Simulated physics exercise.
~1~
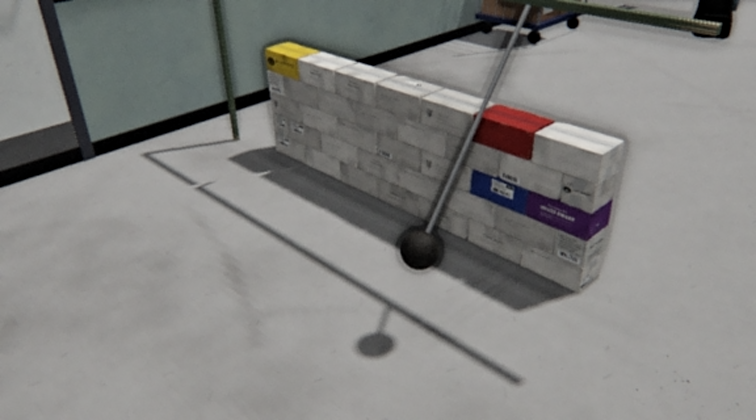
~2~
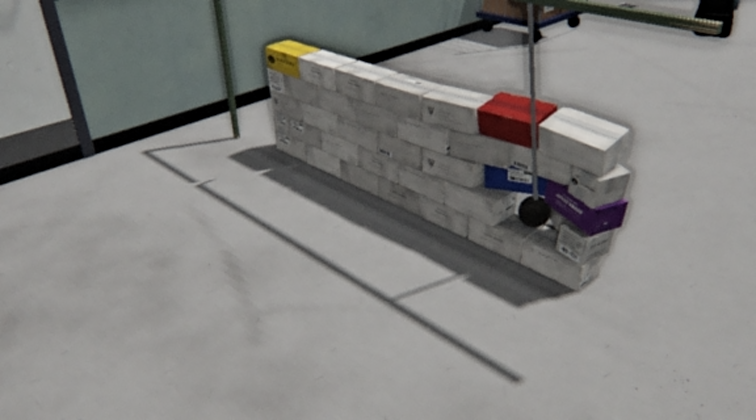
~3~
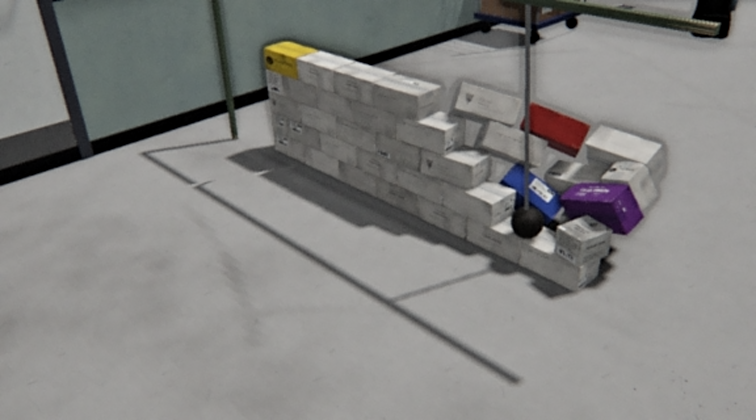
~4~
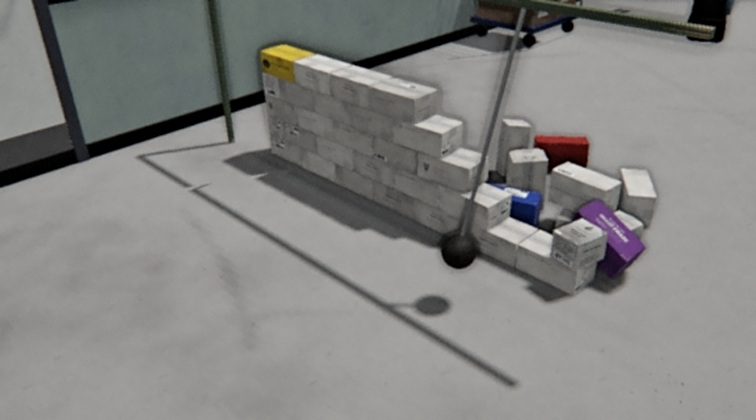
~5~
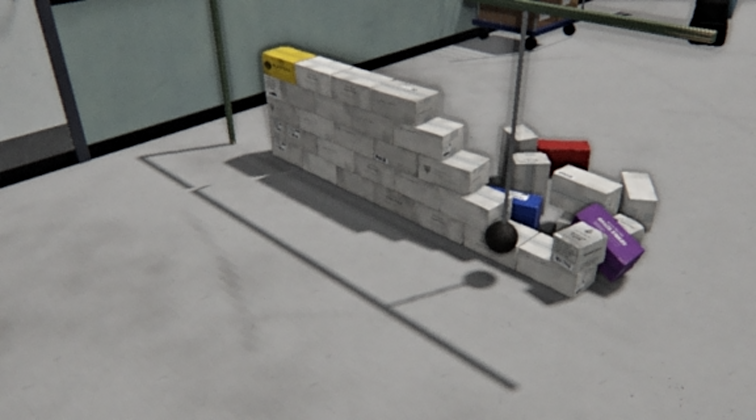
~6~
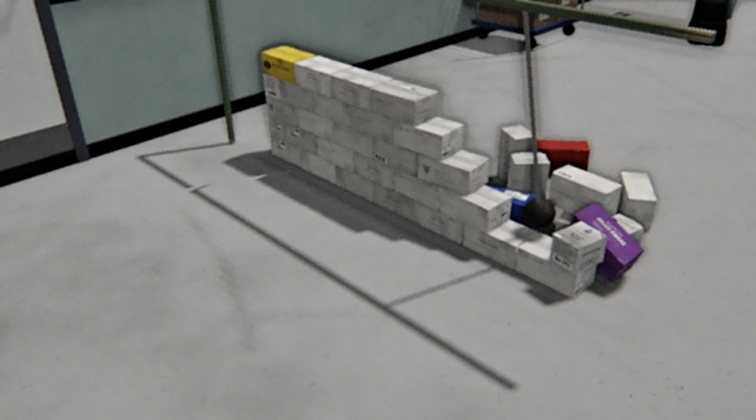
A dark ball swung into the right end of a low wall of mostly white boxes, knocking the red, blue and purple ones down in a heap, then kept swinging while the left part, with its yellow box, stayed standing.
